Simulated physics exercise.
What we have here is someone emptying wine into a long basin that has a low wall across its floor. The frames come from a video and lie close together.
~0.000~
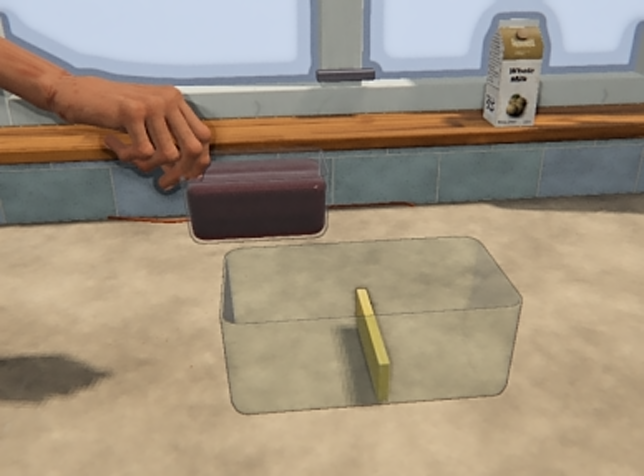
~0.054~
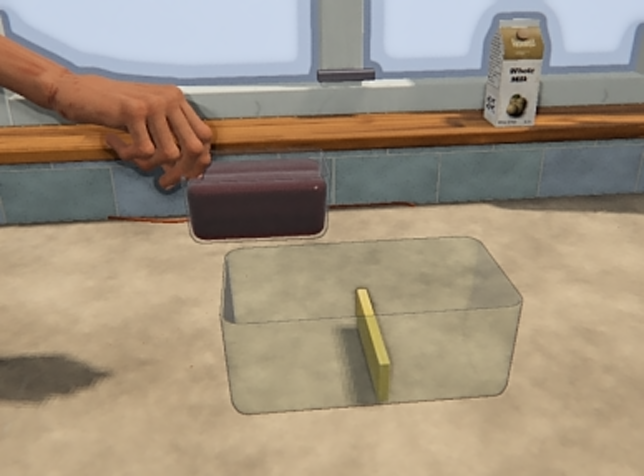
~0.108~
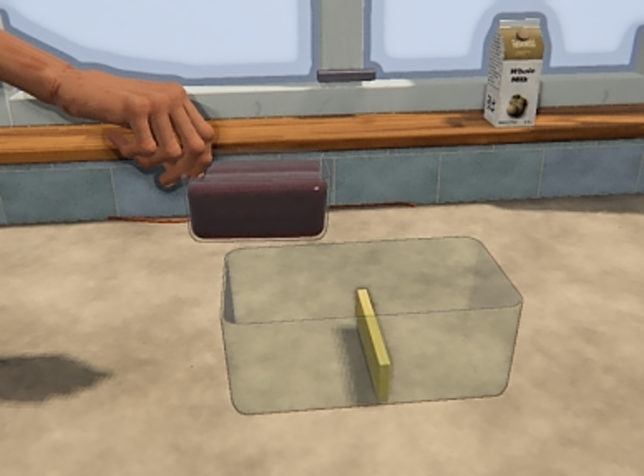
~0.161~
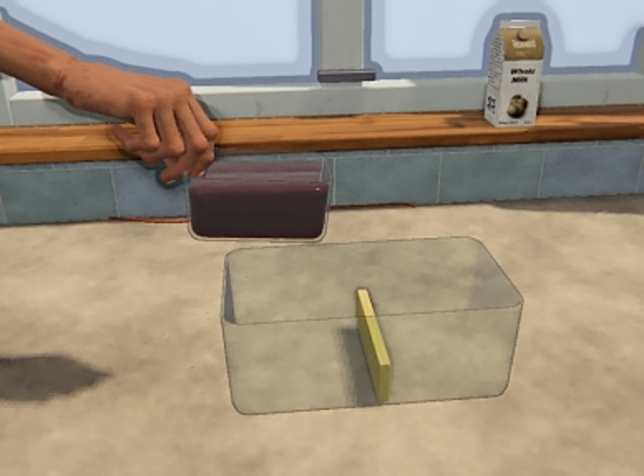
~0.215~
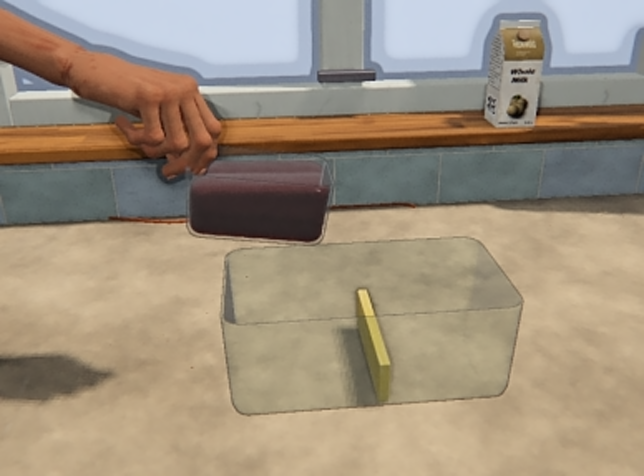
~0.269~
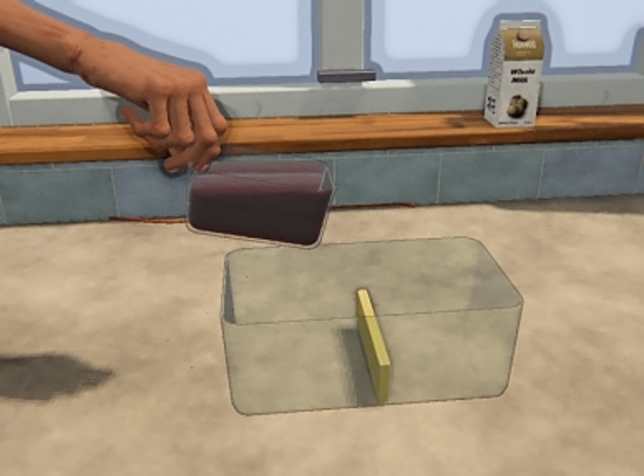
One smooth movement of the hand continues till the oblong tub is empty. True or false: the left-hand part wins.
False, the right-hand part wins.
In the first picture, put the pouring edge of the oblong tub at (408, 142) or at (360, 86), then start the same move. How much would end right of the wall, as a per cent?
95 and 85 per cent.
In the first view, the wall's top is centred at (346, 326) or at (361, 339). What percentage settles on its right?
First try close to 80 percent, second try close to 70 percent.
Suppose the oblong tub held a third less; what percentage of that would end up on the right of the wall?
Roughly 40 in a hundred.
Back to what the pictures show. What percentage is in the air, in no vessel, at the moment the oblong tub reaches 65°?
It comes to around 30 per cent.
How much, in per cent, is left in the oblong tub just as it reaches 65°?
It still holds close to 40 per cent at that lean.
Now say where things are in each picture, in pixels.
In the first frame, it leans 0°; its right rim is at (325, 163); the wine meets the walls at (189, 175) and (323, 169); the long basin's rim runs from (223, 285) to (499, 269); the wall's top is at (372, 324).
In the second frame, it leans 1°; its right rim is at (326, 164); the wine meets the walls at (189, 175) and (323, 170).
In the third frame, it leans 2°; its right rim is at (327, 166); the wine meets the walls at (190, 174) and (324, 171).
In the fourth frame, it leans 5°; its right rim is at (329, 169); the wine meets the walls at (191, 174) and (325, 171).
In the fifth frame, it leans 8°; its right rim is at (330, 173); the wine meets the walls at (192, 175) and (327, 172).
In the sixth frame, it leans 12°; its right rim is at (331, 178); the wine meets the walls at (193, 176) and (329, 173).
By 0.69 s the tilt is 65° and 40 per cent is still to pour, 3 is left of the wall and 26 right of it.
By 1.01 s the tilt is 97° and 8 per cent is still to pour, 22 is left of the wall and 66 right of it.
By 1.34 s the tilt is 103° and 0 per cent is still to pour, 33 is left of the wall and 66 right of it.
By 1.69 s the tilt is 103° and 0 per cent is still to pour, 33 is left of the wall and 66 right of it.
At rest 33 per cent lies left of the wall, 66 right of it and 0 outside.
